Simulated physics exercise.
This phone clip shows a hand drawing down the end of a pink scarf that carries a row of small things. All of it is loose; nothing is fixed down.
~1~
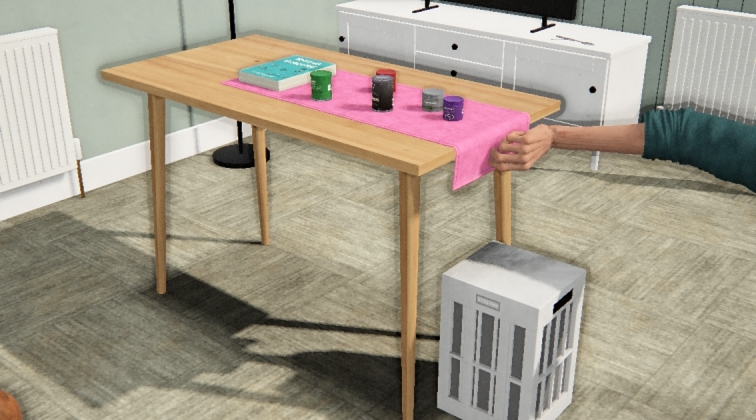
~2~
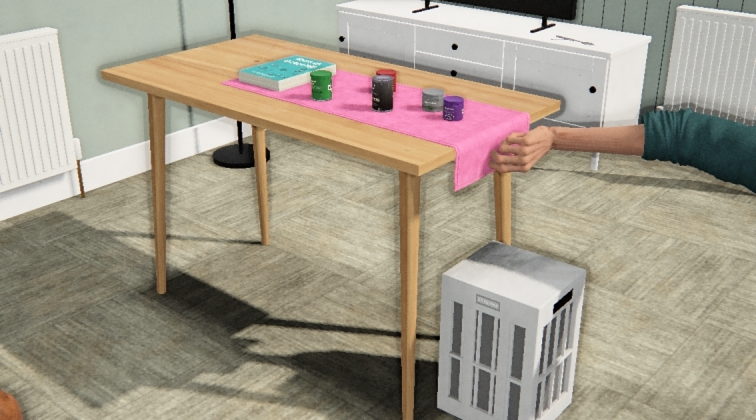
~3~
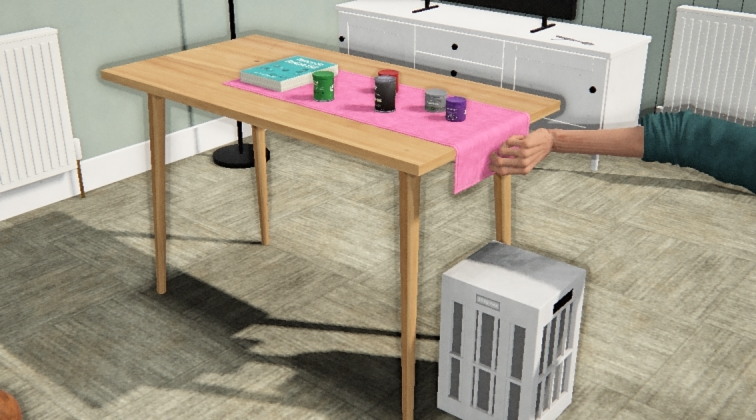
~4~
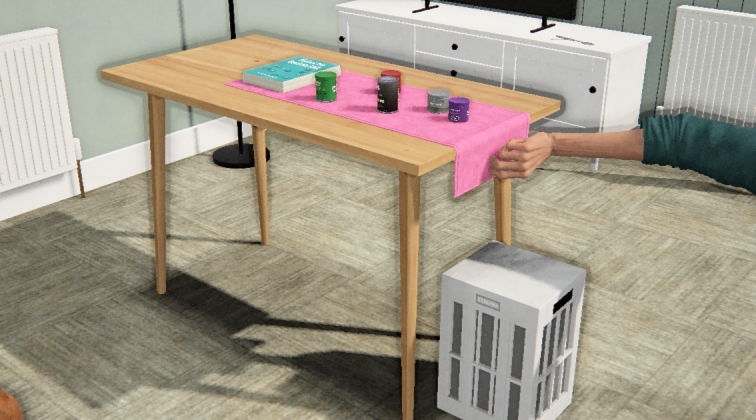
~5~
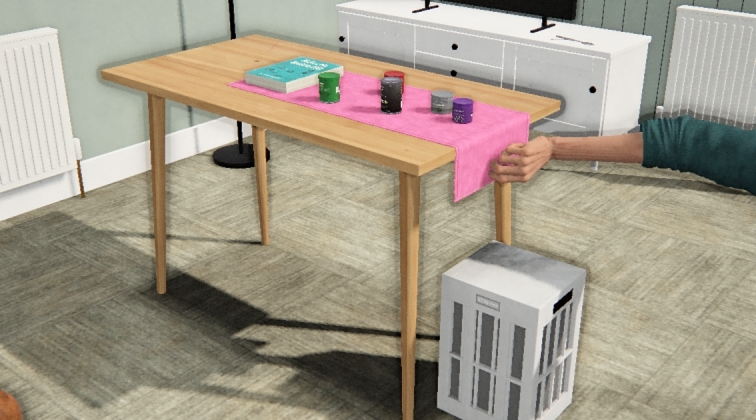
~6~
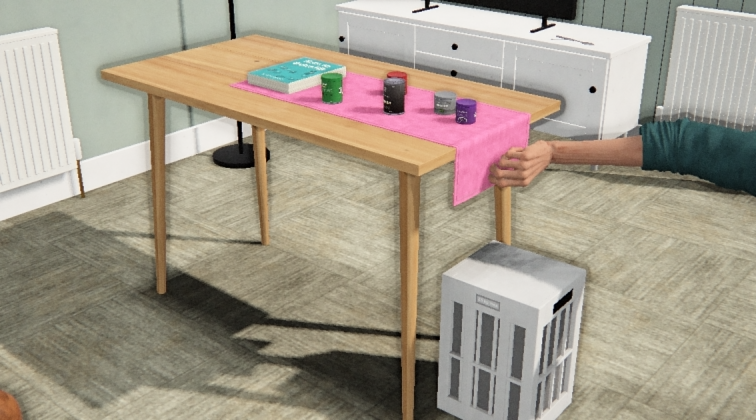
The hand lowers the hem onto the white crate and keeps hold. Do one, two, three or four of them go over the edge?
Two items leave the top.
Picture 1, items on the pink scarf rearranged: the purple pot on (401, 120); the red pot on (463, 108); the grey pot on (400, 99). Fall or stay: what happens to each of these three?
Purple pot: Off. Red pot: Off. Grey pot: Still up.
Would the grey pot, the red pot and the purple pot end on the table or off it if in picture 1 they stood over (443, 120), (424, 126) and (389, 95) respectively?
The grey pot is off the top, the red pot is off the top and the purple pot is still on top.
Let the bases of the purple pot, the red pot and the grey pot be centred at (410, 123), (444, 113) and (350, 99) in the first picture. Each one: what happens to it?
Purple pot: Off; red pot: Off; grey pot: Still on.
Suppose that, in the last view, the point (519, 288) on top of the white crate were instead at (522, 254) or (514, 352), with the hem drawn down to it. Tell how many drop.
We'd see 1, then 4.
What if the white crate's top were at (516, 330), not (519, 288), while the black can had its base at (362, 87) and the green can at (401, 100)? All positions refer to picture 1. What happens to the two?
As for the black can, it holds its spot; as for the green can, it leaves the top.
Soon after, hem near (491, 231); purple pot gone.
After that, hem on the crate; purple pot and grey pot gone.
In the end, hem on the crate; purple pot and grey pot gone. Over the edge go two.
